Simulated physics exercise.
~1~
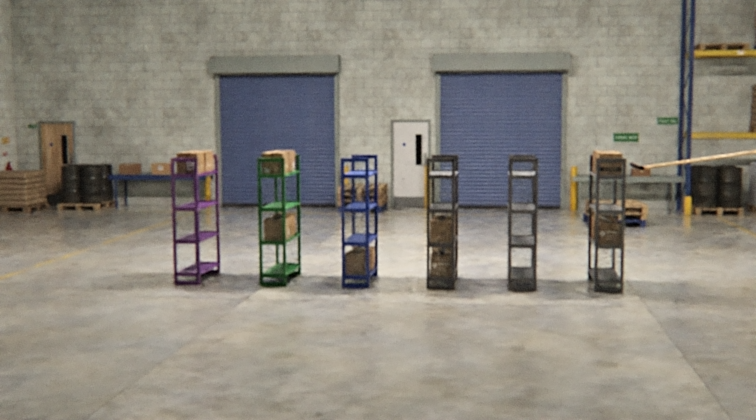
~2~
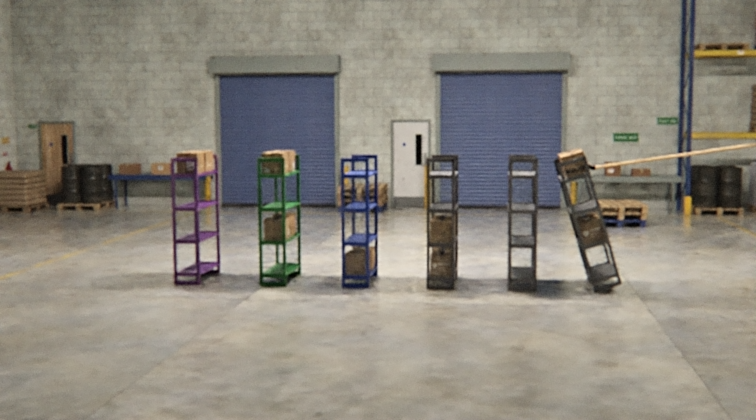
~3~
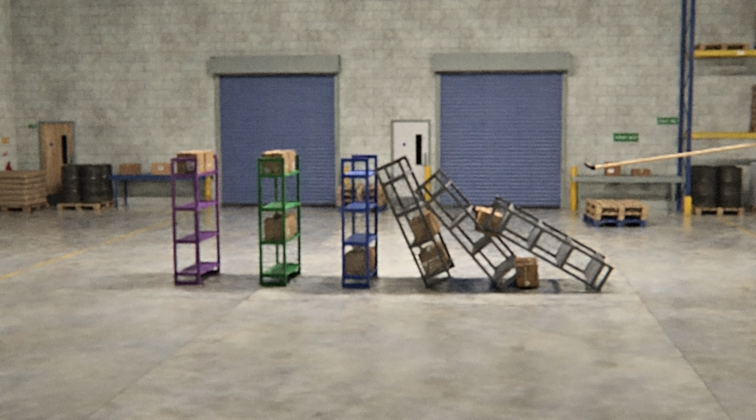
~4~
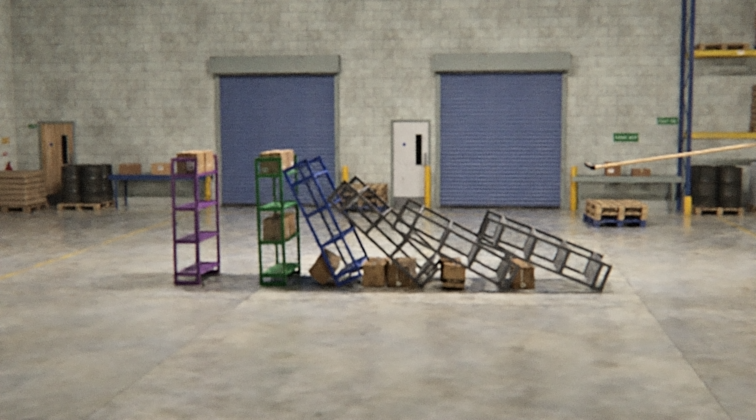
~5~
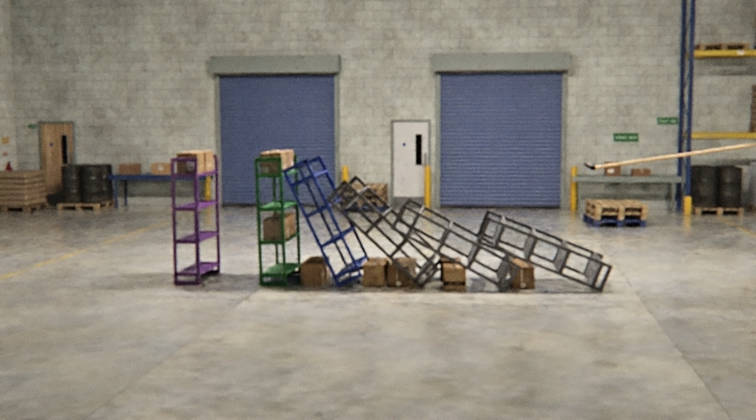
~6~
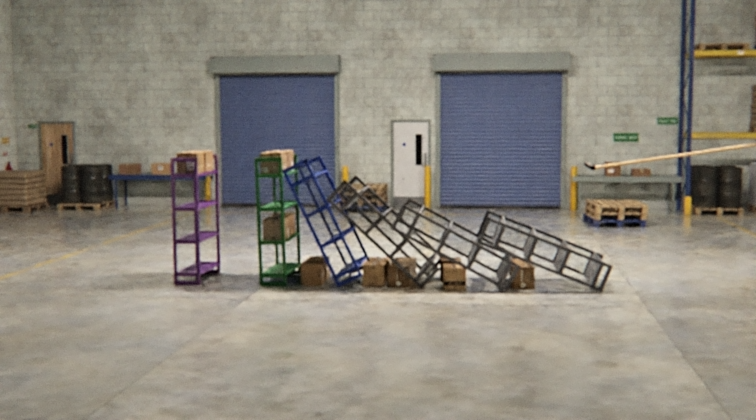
Pushed by a pole, four racks topple leftward, spilling boxes, while green and purple stand.
